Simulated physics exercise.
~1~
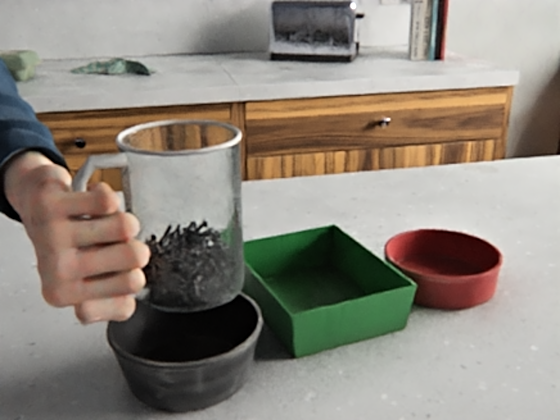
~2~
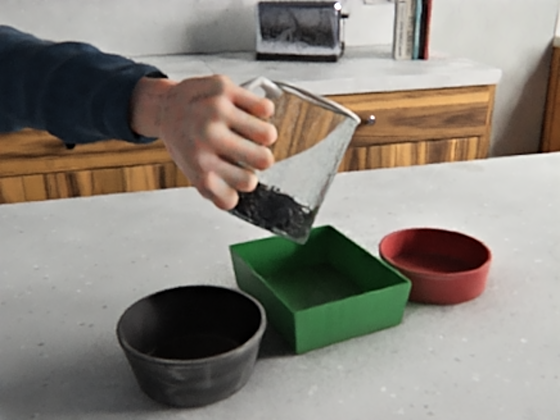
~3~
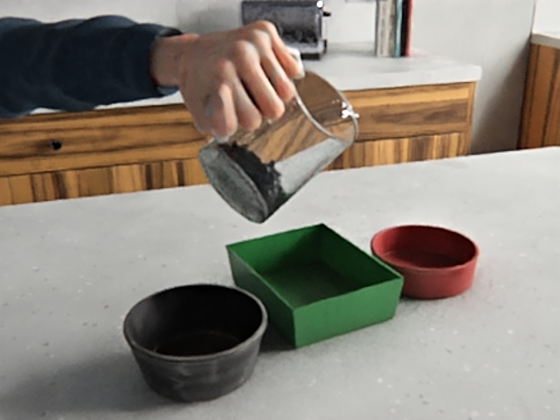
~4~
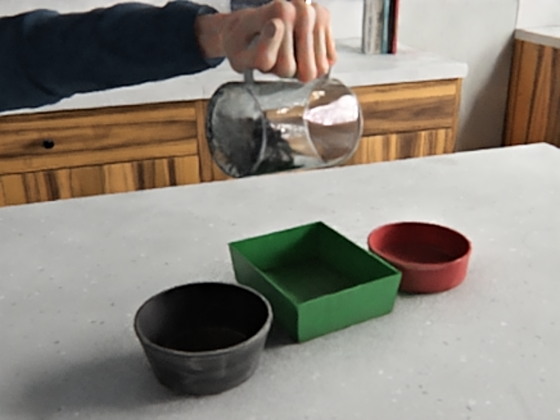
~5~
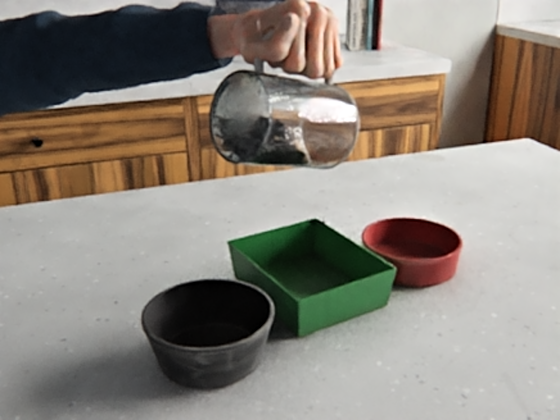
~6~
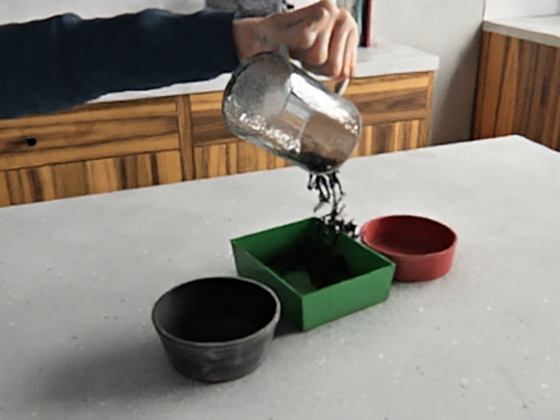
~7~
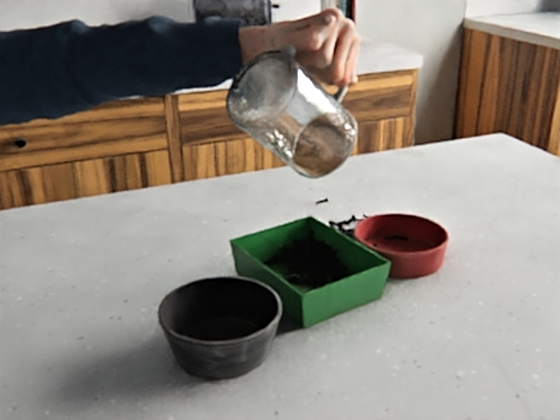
A hand in a dark blue sleeve holds a clear glass cup of small black screws by its handle above a pale speckled counter, seen from slightly above in a kitchen with wooden drawers behind. A round black dish sits at left, a square green tin in the middle and a round red dish at right. The hand carries the cup from above the black dish to the right, tilts it onto its side and holds it there briefly. Tipped further, the cup spills its screws into the green tin and behind it. It ends empty, with screws split between the tin and the counter.
